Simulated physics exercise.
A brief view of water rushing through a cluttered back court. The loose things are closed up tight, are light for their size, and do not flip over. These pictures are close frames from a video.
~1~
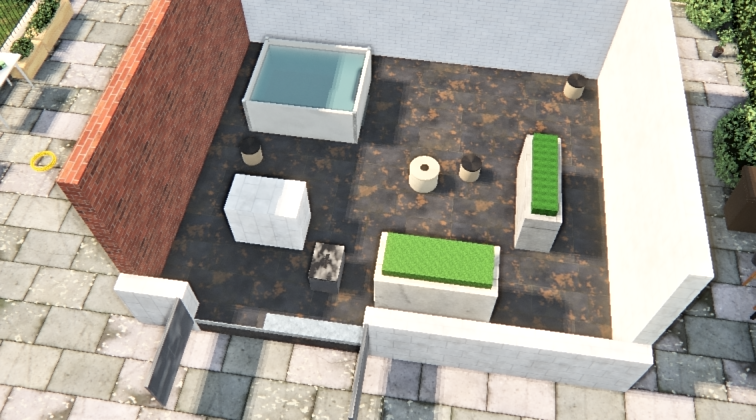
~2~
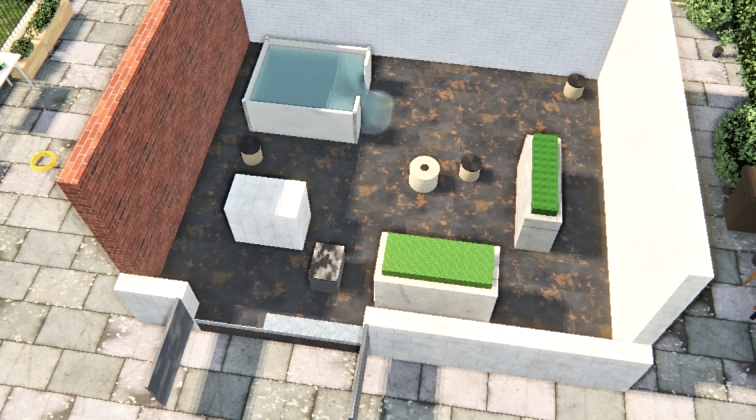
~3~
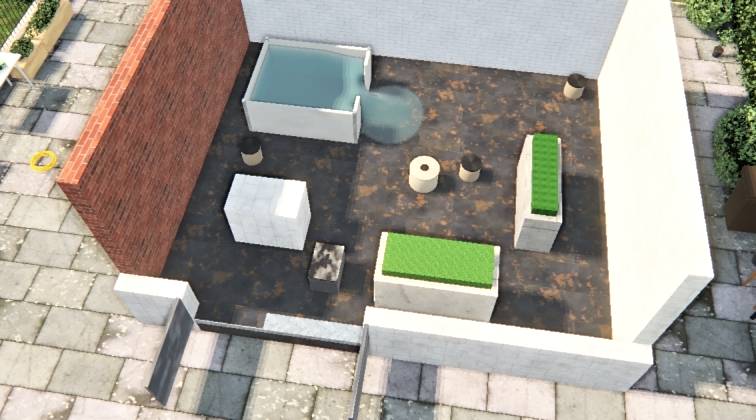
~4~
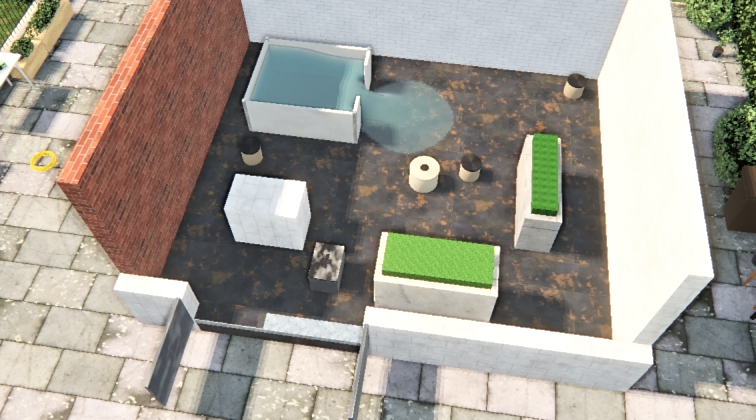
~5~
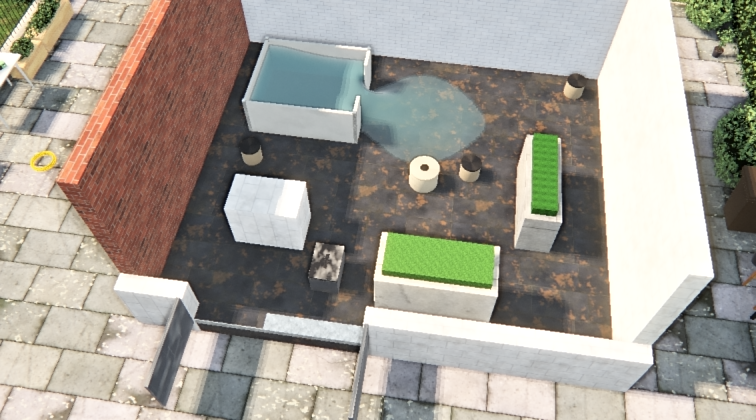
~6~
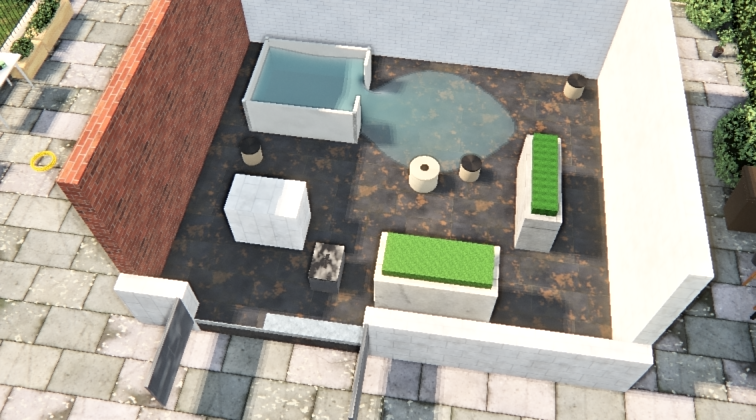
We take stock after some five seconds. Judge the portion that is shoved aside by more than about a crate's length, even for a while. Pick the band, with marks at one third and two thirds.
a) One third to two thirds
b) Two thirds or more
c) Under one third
(a) One third to two thirds.
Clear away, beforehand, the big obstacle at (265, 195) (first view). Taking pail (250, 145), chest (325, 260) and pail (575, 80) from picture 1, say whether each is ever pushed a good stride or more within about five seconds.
The first remained nearby, the second remained nearby, and the third traveled far.
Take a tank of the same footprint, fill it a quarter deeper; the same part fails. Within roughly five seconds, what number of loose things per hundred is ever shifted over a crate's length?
Roughly 60 per cent of them.
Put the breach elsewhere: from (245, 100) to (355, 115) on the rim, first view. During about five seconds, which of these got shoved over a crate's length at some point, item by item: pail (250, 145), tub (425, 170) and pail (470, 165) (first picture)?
Taking them one at a time, the first gets shoved clear, the second not displaced that far and the third not displaced that far.
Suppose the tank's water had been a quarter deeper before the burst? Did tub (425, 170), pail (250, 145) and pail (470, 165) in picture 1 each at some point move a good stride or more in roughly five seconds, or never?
Object 1: Passed the mark. Object 2: Stayed below the mark. Object 3: Passed the mark.
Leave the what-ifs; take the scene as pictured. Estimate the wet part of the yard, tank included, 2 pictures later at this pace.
30 %, give or take.
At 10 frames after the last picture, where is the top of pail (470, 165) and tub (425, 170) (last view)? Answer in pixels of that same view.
(500, 232) and (434, 194).
A moment on, 0 of 5 are well off their spots; 0 afloat.
Next, 2 of 5 are well off their spots; 1 afloat.
Later, 3 of 5 are well off their spots; 1 afloat.
In the end, 3 of 5 are well off their spots, and 3 have been at some point; 1 afloat.
